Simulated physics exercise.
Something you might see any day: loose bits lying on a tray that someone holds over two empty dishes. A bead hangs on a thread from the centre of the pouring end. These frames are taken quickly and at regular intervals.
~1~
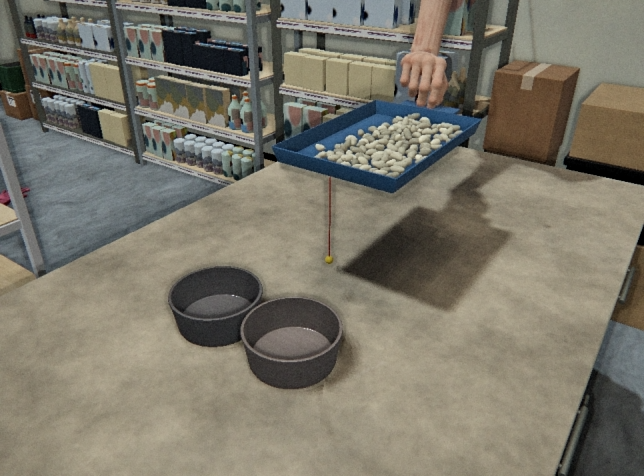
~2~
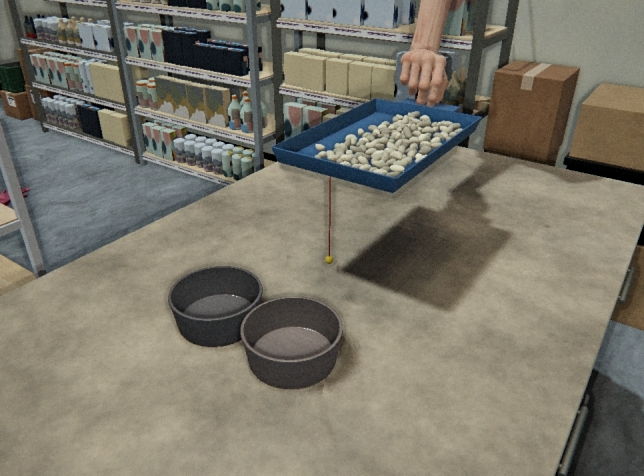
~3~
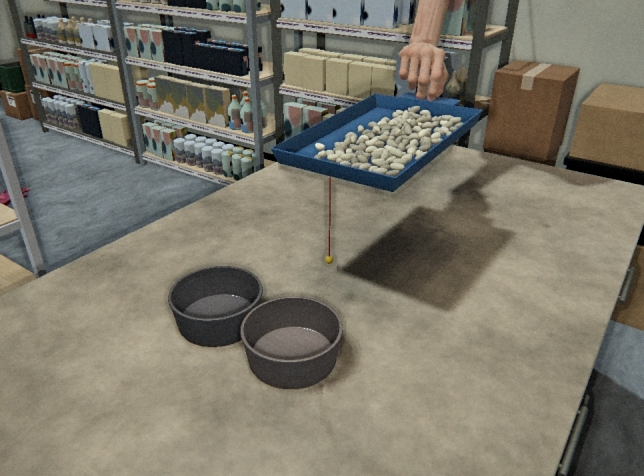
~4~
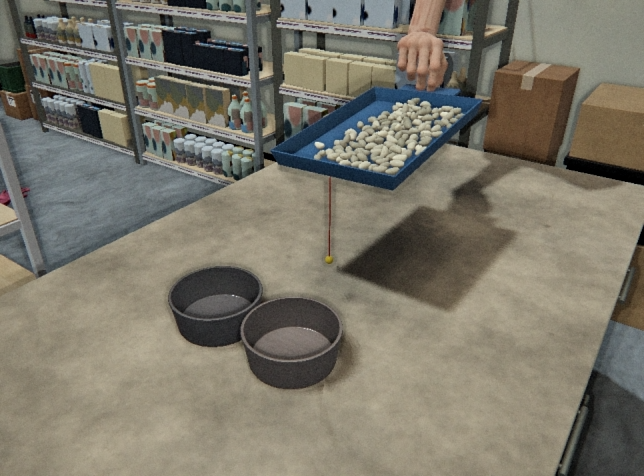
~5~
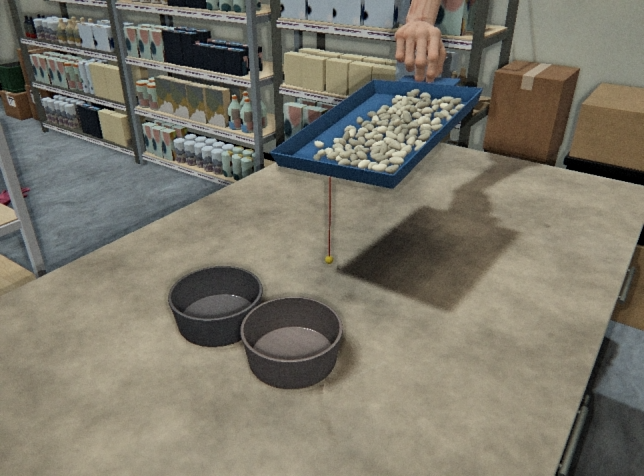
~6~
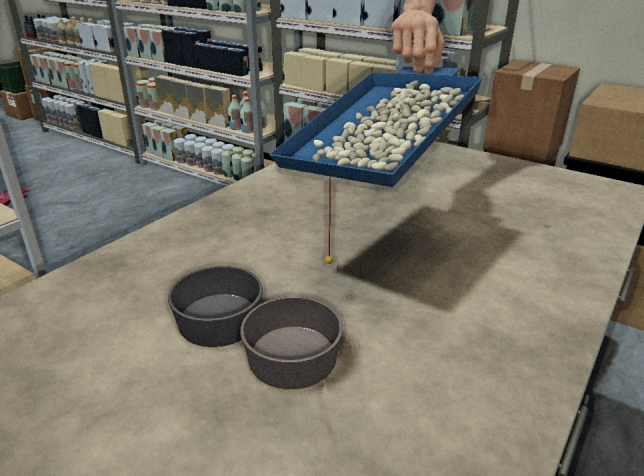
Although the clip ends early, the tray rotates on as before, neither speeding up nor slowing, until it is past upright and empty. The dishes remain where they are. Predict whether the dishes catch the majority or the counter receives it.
The counter receives the majority.
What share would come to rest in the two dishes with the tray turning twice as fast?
Roughly 0 in a hundred.
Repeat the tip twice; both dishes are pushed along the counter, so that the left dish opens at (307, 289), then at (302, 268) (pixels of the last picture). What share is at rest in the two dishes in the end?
It would be near 20 per cent first and near 50 per cent second.
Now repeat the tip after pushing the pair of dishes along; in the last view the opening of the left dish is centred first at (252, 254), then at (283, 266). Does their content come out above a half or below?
For the two tries in order: Exceeding half, exceeding half.
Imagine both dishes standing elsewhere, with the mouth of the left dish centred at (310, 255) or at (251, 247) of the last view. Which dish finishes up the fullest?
So: The one further left first, and the one further left second.
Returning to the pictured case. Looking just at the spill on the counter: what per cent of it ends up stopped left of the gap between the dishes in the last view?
Near 30 in a hundred.
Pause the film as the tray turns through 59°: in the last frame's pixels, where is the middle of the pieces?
Somewhere about pixel (323, 127).
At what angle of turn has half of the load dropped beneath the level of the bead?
At some 100 degrees.
Just after the last frame, tray tipped steeply; almost all on the tray; just a few outside both; just a few in the air.
A moment on, tray tipped right over; roughly a third on the tray; roughly a quarter outside both; roughly a third in the air.
Further on, tray tipped past a quarter turn; just a few in the right dish; just a few in the left dish; almost all outside both.
When it is over, tray tipped past a quarter turn; just a few in the right dish; just a few in the left dish; almost all outside both.
